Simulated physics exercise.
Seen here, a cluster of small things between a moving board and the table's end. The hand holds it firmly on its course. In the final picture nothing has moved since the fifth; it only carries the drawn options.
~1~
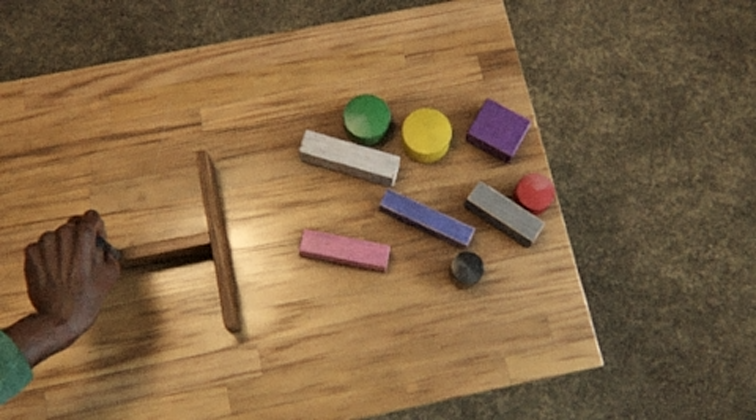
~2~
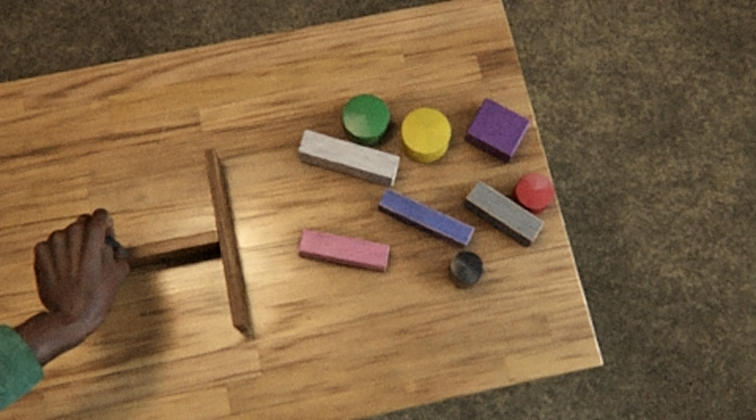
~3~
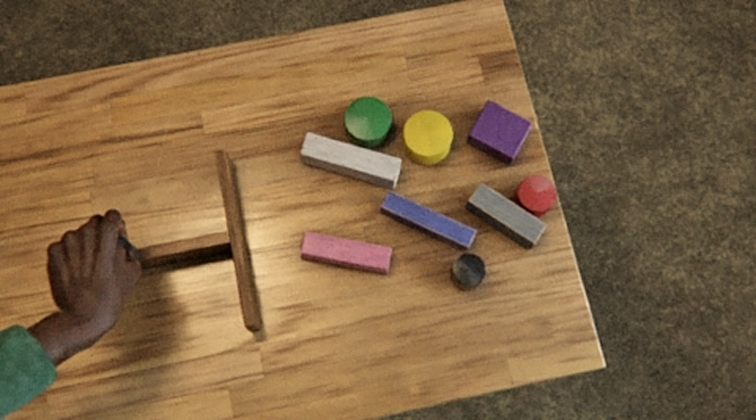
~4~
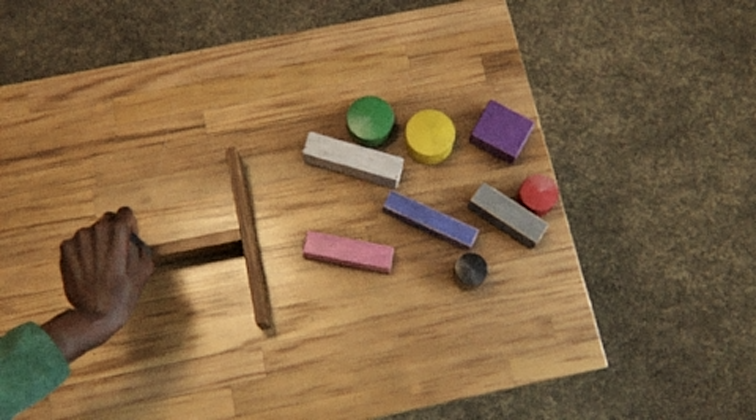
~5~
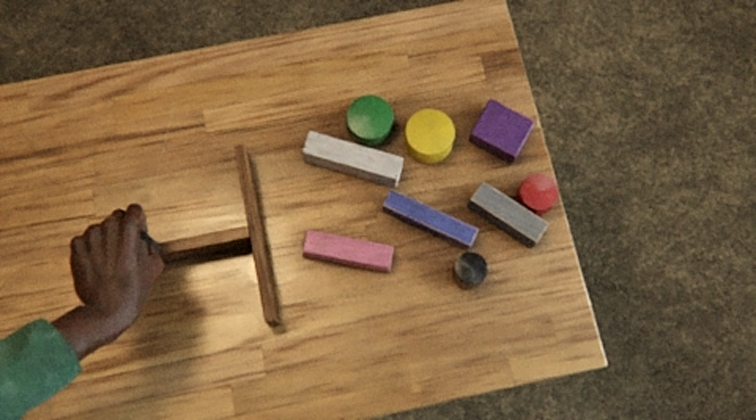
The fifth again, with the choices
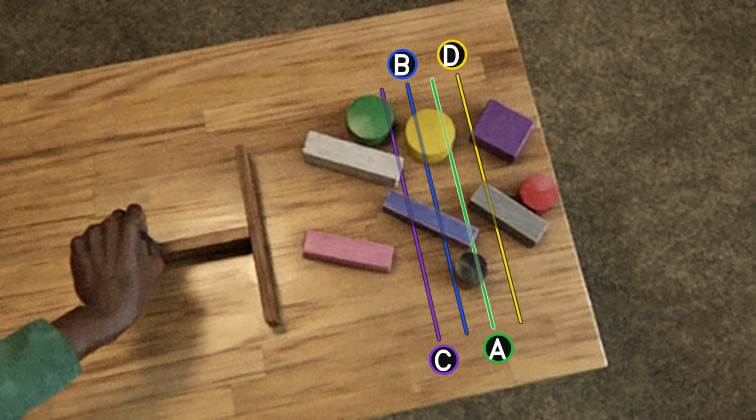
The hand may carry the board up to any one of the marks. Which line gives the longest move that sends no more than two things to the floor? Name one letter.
The farthest such stop is D.
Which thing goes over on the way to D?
It is the red tin.
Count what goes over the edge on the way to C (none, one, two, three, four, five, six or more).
The count is none.
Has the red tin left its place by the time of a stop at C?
No.
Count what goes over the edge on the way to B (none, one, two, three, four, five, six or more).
The count is none.
On the marked copy, A at (461, 199); B at (436, 204); C at (409, 209); D at (488, 194).
Taking D. A third of the way, board (340, 213); pink bar (397, 248); white bar (381, 161).
Two thirds of the way, board (424, 196); purple block (506, 132); grey stick (521, 219).
When it is over, board (488, 183); red tin over the edge; grey stick (568, 219); one fallen.
As for the rest, A is within the limit but short; B is within the limit but short; C is within the limit but short.
